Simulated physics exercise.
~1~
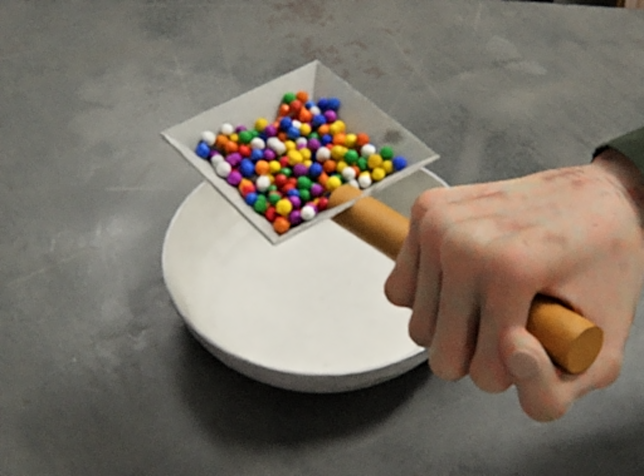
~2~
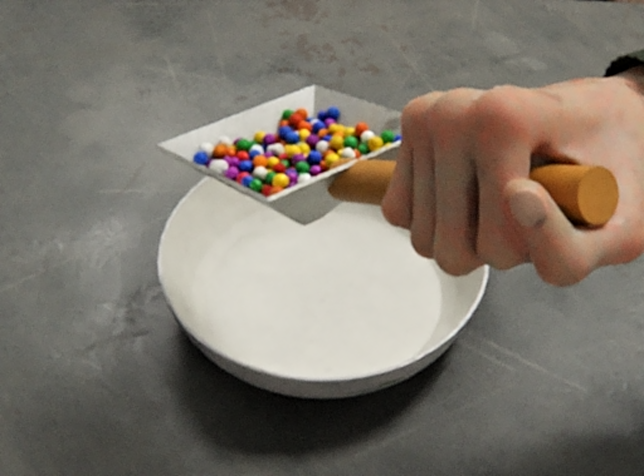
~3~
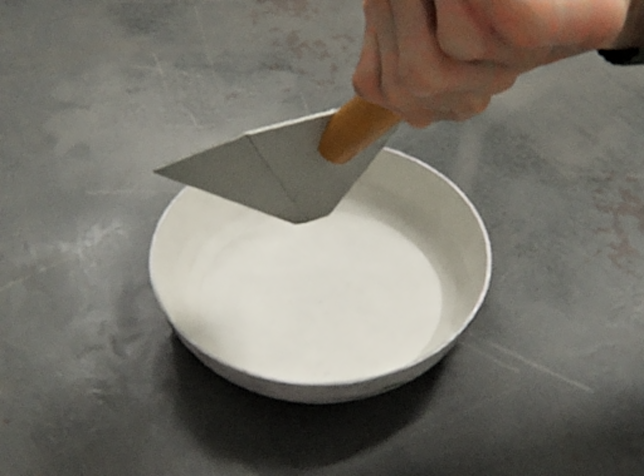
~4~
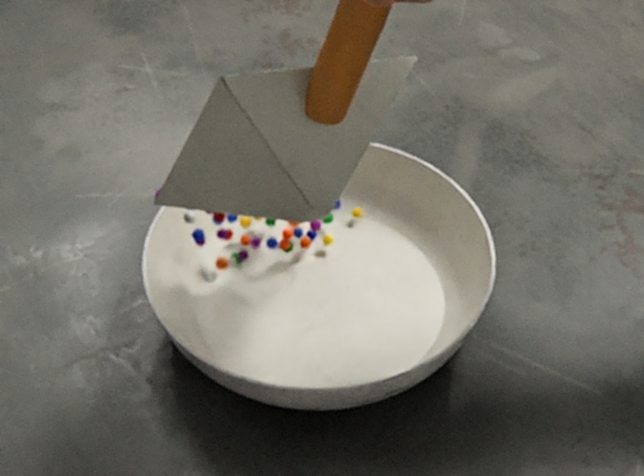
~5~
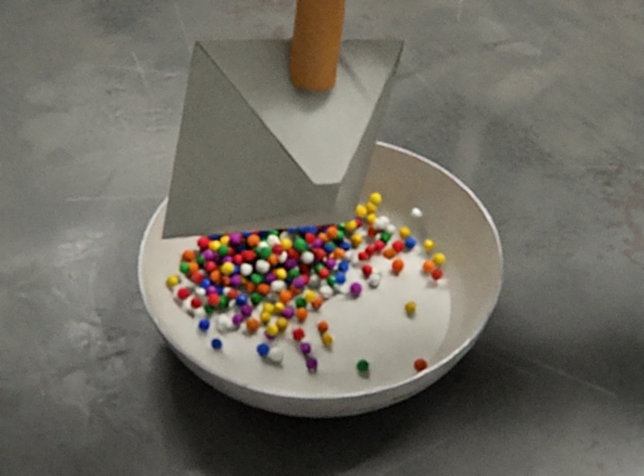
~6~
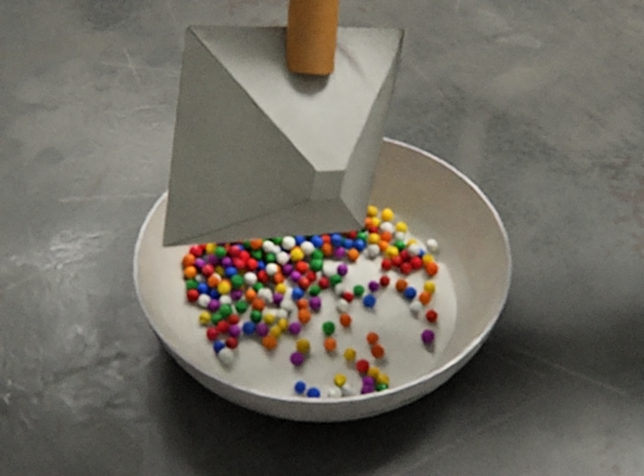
A hand at the right grips the wooden handle of a grey metal scoop filled with multicoloured beads, holding it above a round white pan on a dark grey surface, seen from above at an angle. The hand turns the scoop steadily, and its near edge dips until the beads are hidden behind it. As the tilt steepens, the first beads drop into the pan, then many more pour down. The hand moves out of view, leaving the handle pointing upward. Finally the beads lie heaped beneath the upended scoop, with some scattered toward the pan's front and right.
